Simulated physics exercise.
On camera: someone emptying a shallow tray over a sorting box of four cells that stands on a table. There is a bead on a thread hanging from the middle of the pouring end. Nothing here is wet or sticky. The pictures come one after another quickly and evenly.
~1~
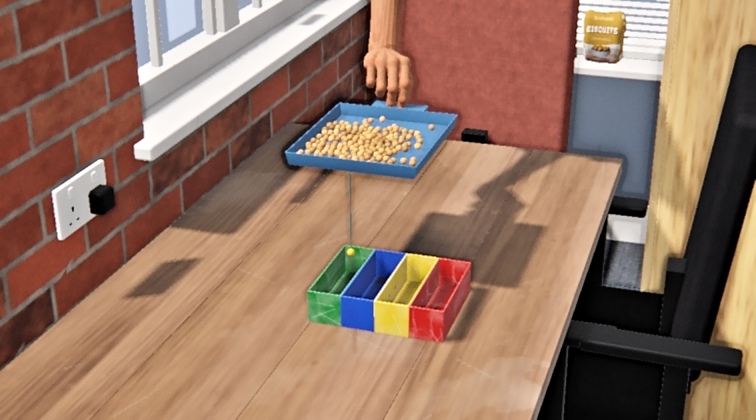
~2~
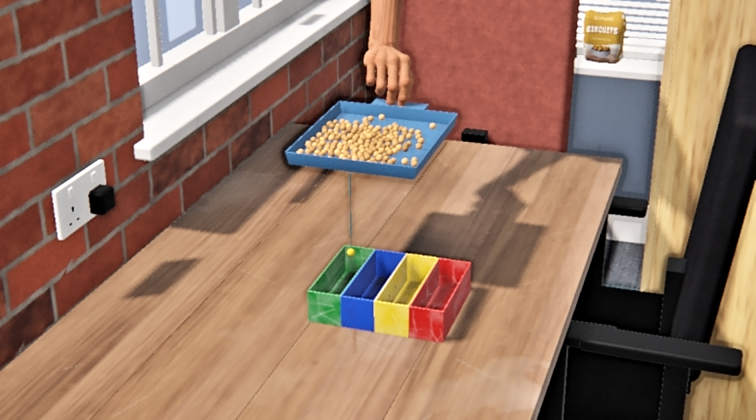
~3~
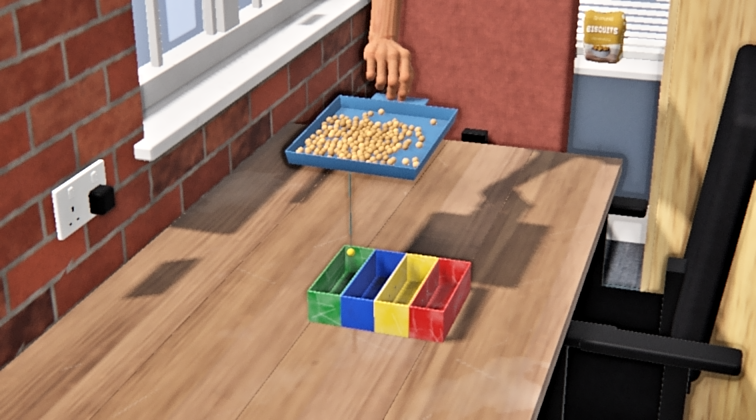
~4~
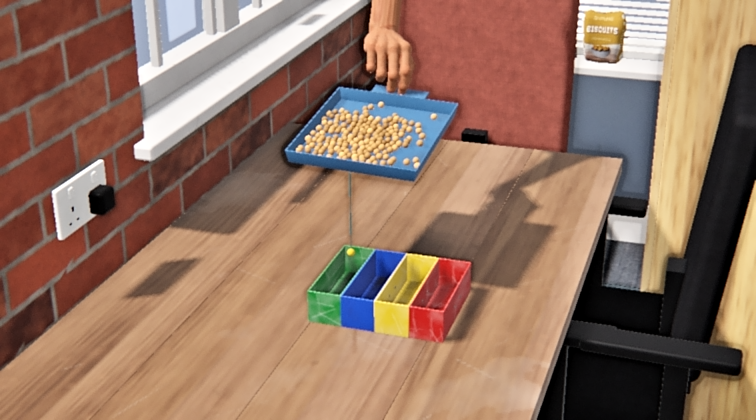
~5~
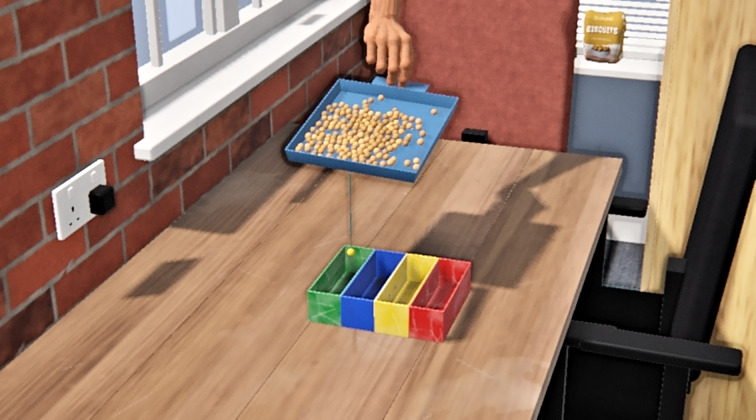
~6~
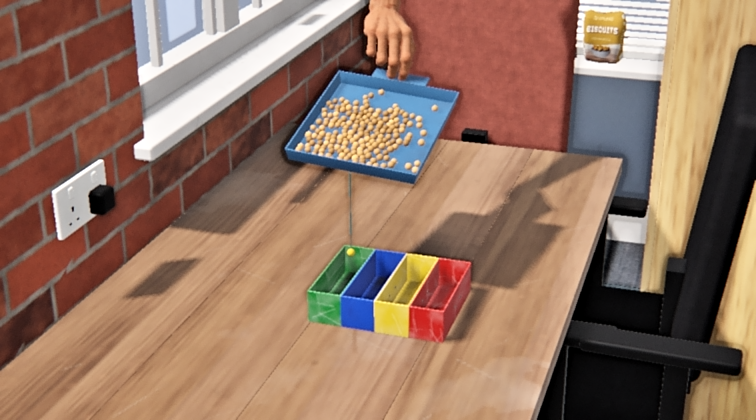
On a wooden table, a hand gradually tilting a blue tray of round wooden beads above a four-coloured sorting box.
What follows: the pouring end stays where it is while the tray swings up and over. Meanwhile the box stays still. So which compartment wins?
The yellow one wins.
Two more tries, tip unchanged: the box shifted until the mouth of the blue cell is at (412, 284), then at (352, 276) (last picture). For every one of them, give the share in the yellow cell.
In the first position around 0 percent, in the second around 40 percent.
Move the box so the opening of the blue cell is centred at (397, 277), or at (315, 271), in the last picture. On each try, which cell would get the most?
For the first position it is that blue cell, and for the second it is red.
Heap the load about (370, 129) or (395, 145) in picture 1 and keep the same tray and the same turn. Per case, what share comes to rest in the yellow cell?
It's 60 percent the first time and 60 percent the second.
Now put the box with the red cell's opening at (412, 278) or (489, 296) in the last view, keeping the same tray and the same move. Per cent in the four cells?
Roughly 90 per cent, then roughly 90 per cent.
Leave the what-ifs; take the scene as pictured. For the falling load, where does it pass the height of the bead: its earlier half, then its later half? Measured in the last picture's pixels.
The first part passes (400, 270); everything after passes (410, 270).
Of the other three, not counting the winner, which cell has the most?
Second best is the cell in blue.
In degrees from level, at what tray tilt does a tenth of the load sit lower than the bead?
Roughly 80 degrees.
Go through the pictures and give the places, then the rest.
In the first frame, corners of the pouring end (289, 151) and (414, 166), level; middle of the load (361, 144), round wooden beads; bead on its thread (351, 252); green cell (325, 306); blue cell (358, 311); yellow cell (392, 316); red cell (426, 321).
In the second frame, corners of the pouring end (289, 151) and (414, 166), level; middle of the load (361, 143).
In the third frame, corners of the pouring end (289, 151) and (414, 167), tipped barely, lowest at the right corner; middle of the load (361, 141).
In the fourth frame, corners of the pouring end (289, 150) and (414, 169), tipped a little, lowest at the right corner; middle of the load (361, 138).
In the fifth frame, corners of the pouring end (289, 149) and (414, 171), tipped a little, lowest at the right corner; middle of the load (361, 136), about a tenth on the move.
In the sixth frame, corners of the pouring end (289, 148) and (414, 173), tipped a little, lowest at the right corner; middle of the load (361, 135), the larger part on the move; green cell (325, 306); blue cell (358, 311); yellow cell (392, 316); red cell (426, 321).
Just after the last frame, tray tipped steeply; almost all on the tray; just a few falling or outside the box.
A moment on, tray tipped past a quarter turn; just a few on the tray; roughly half in the yellow cell; roughly a quarter in the blue cell; about a tenth in the red cell; about a tenth in the green cell; about a tenth falling or outside the box.
Further on, tray tipped past a quarter turn; roughly two thirds in the yellow cell; roughly a quarter in the blue cell; about a tenth in the red cell; about a tenth in the green cell; about a tenth falling or outside the box.
When it is over, tray tipped past a quarter turn; roughly two thirds in the yellow cell; roughly a quarter in the blue cell; about a tenth in the red cell; about a tenth in the green cell; about a tenth outside the box.
